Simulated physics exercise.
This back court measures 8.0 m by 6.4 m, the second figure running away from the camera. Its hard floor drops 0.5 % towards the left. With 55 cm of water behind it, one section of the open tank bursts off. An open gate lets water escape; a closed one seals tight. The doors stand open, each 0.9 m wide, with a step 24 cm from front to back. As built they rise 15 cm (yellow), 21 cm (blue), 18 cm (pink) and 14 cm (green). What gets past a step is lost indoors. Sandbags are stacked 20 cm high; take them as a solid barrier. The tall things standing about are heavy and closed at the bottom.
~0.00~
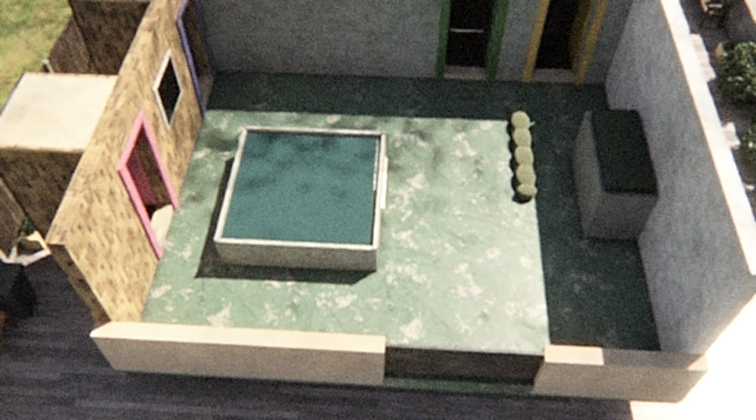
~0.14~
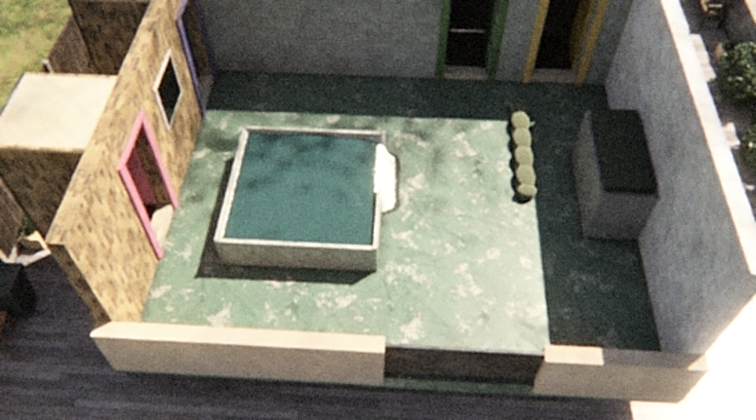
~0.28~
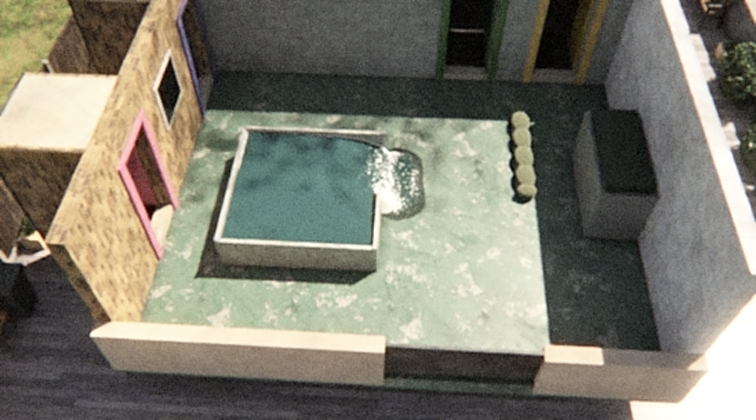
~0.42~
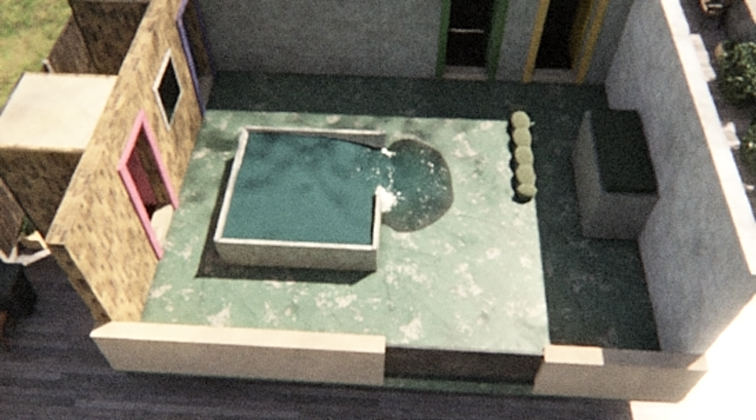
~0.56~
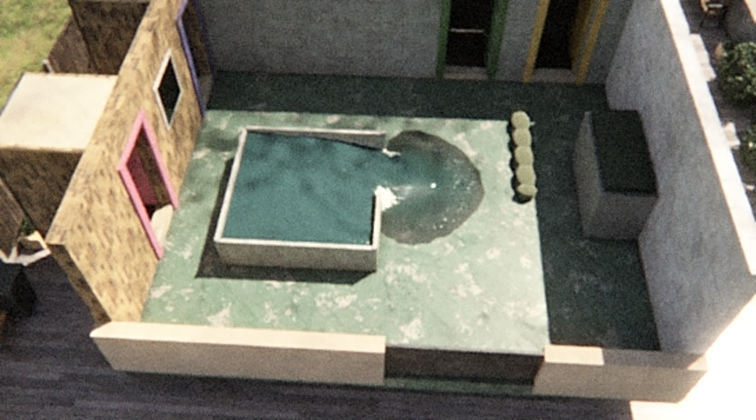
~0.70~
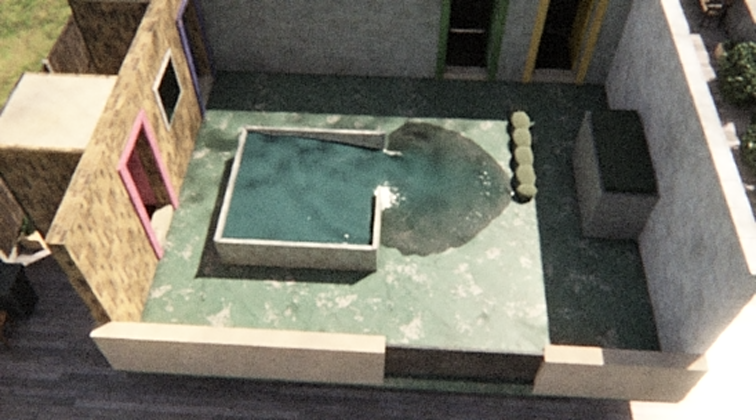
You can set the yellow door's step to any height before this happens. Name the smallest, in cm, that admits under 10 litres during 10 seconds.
Close to 9 cm is just enough.
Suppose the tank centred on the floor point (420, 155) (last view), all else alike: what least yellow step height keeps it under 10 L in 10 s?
Then roughly 18 cm.
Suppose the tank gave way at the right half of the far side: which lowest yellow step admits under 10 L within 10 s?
About 13.0 cm.
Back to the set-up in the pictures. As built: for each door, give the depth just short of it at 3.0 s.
In cm: Yellow 10, blue 0, pink 0, green 20.
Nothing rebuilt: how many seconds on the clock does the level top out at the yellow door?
At about 7.0 s.
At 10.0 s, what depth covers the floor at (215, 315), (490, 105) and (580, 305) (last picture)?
Roughly 3, 10 and 8 cm, in turn.
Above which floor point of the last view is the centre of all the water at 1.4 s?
Around (341, 200).
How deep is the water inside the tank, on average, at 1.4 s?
Roughly 44 cm on average.
After 1.4 s water covers 20 % of the floor, deepest (31 cm) near (393, 172); it has not reached the yellow door.
After 3.0 s water covers 40 % of the floor, deepest (27 cm) near (511, 169); 10 cm at the yellow door, 0 litres in over its 15 cm step.
After 10.0 s water covers 95 % of the floor, deepest (13 cm) near (537, 142); 11 cm at the yellow door, 0 litres in over its 15 cm step.
At the yellow door as built, the water arrived by 2.3 s and peaked near 12 cm at 7.0 s.
Run again over the same 10 s with other heights there, 19 litres in over 8 cm, 3 litres over 11 cm. The limit of 10 litres is kept from about 9 cm up.
